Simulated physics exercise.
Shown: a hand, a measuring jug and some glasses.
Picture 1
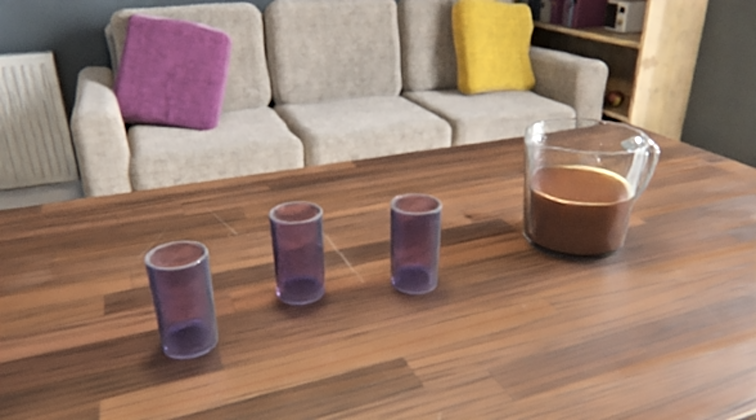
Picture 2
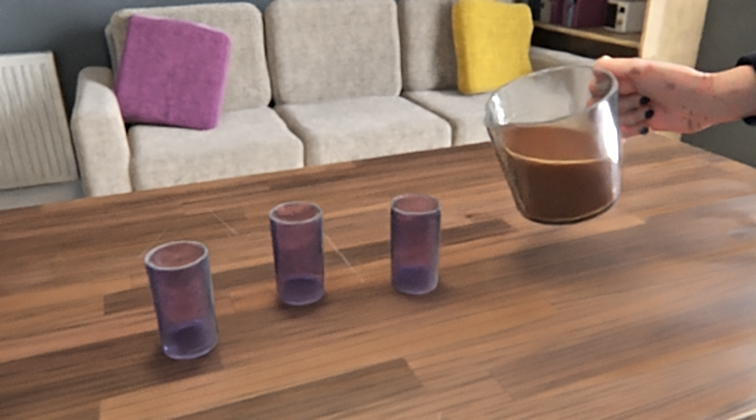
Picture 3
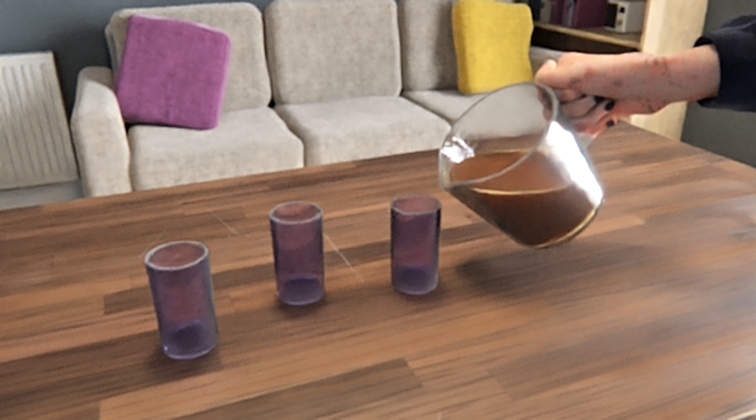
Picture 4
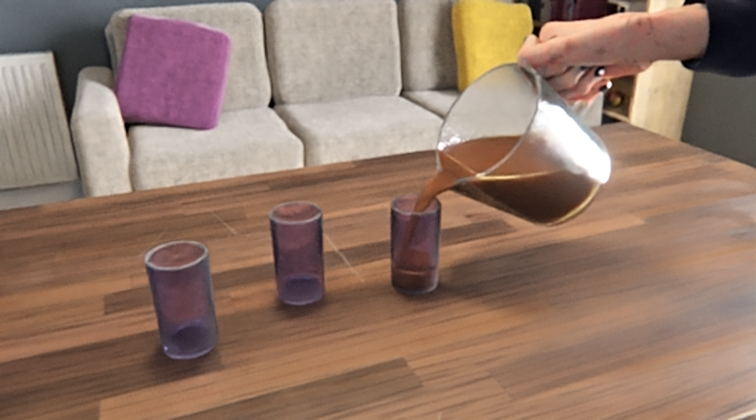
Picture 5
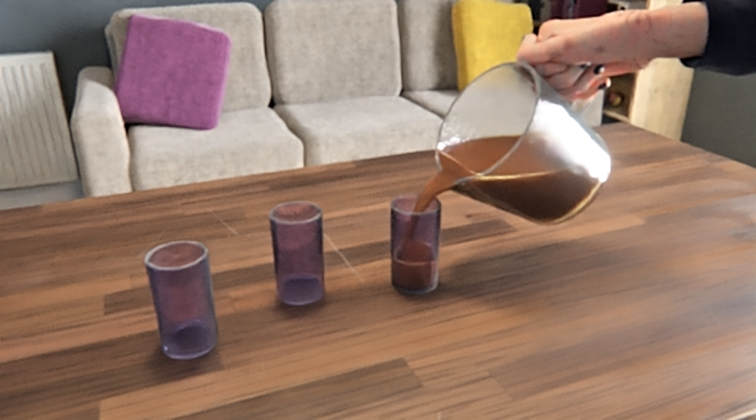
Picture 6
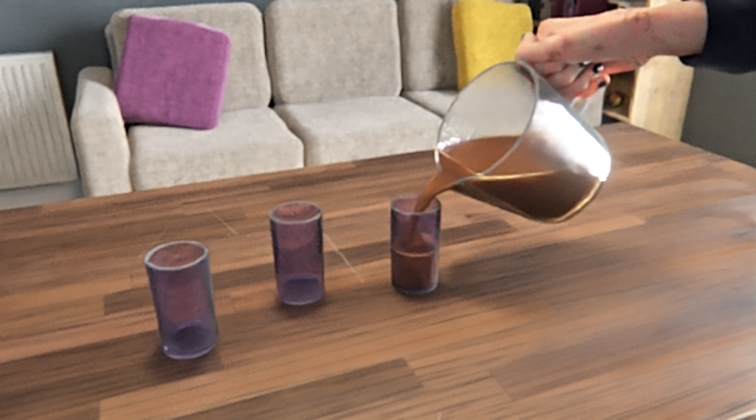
In a living room, a hand lifts a glass jug of brown liquid from a wooden table, brings it left, and tilts it, pouring a stream into the rightmost of three purple glasses as the level inside rises.
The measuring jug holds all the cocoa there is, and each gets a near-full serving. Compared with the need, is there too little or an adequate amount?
There is an adequate amount.
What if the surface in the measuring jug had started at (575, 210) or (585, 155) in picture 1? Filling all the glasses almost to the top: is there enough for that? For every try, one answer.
Well, first it comes up short, and then it covers it.
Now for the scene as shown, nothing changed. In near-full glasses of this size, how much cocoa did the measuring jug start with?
It comes to around 5.5 servings.
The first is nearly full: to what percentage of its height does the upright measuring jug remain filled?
Near 40 in a hundred.
Soon after, the first is about three quarters full.
Later, the first is done and the measuring jug has about three quarters of its load.
In the end, all three are full and about half of the cocoa is over.
